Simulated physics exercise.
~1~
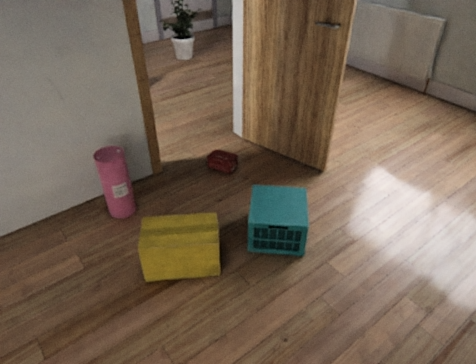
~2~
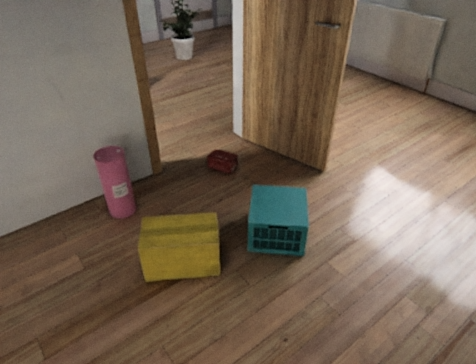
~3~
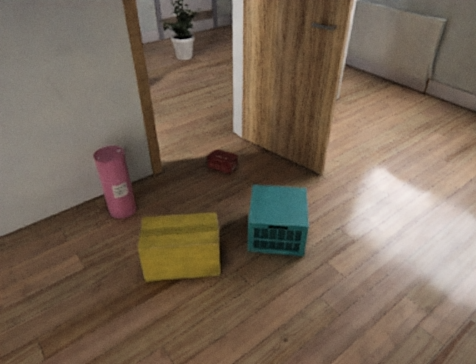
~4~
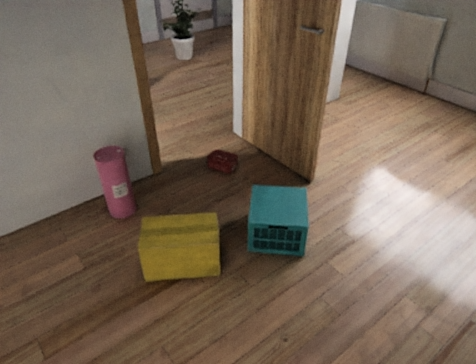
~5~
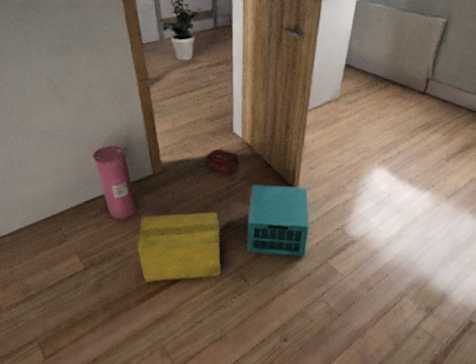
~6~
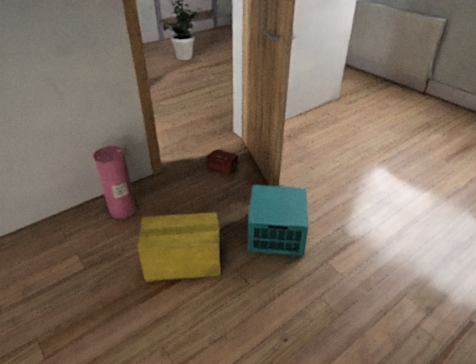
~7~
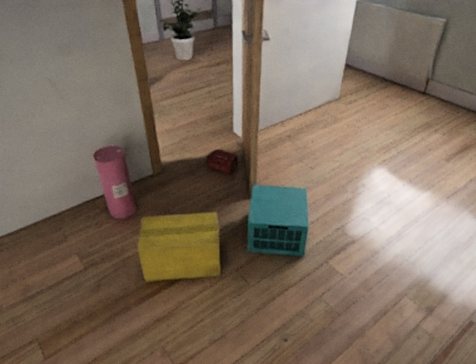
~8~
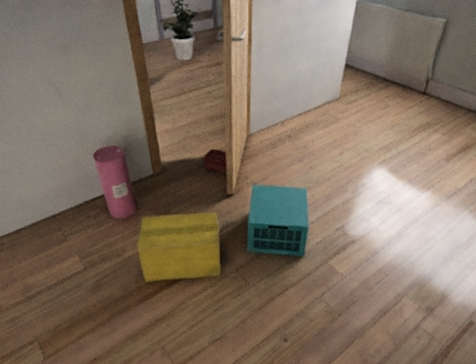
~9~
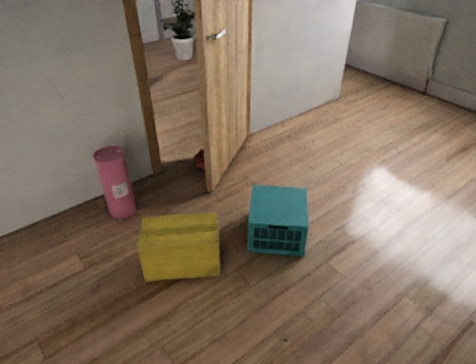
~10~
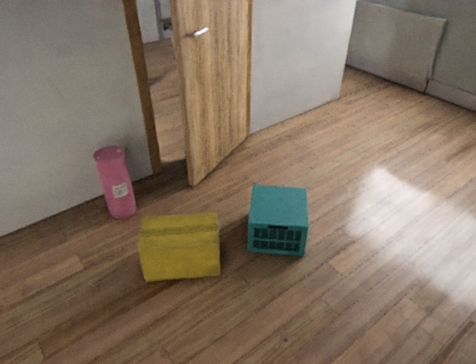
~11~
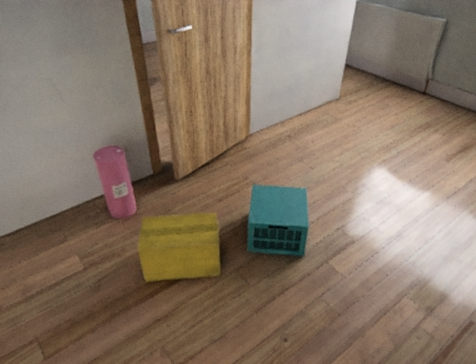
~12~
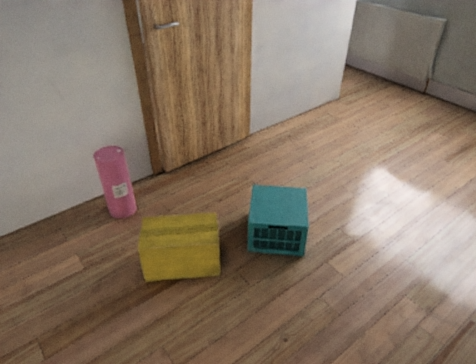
A wooden door swung steadily from wide open to shut, nudging a small red box left near the doorway until it disappeared from sight behind the door, while the pink canister, yellow box and turquoise crate on the floor stayed put.
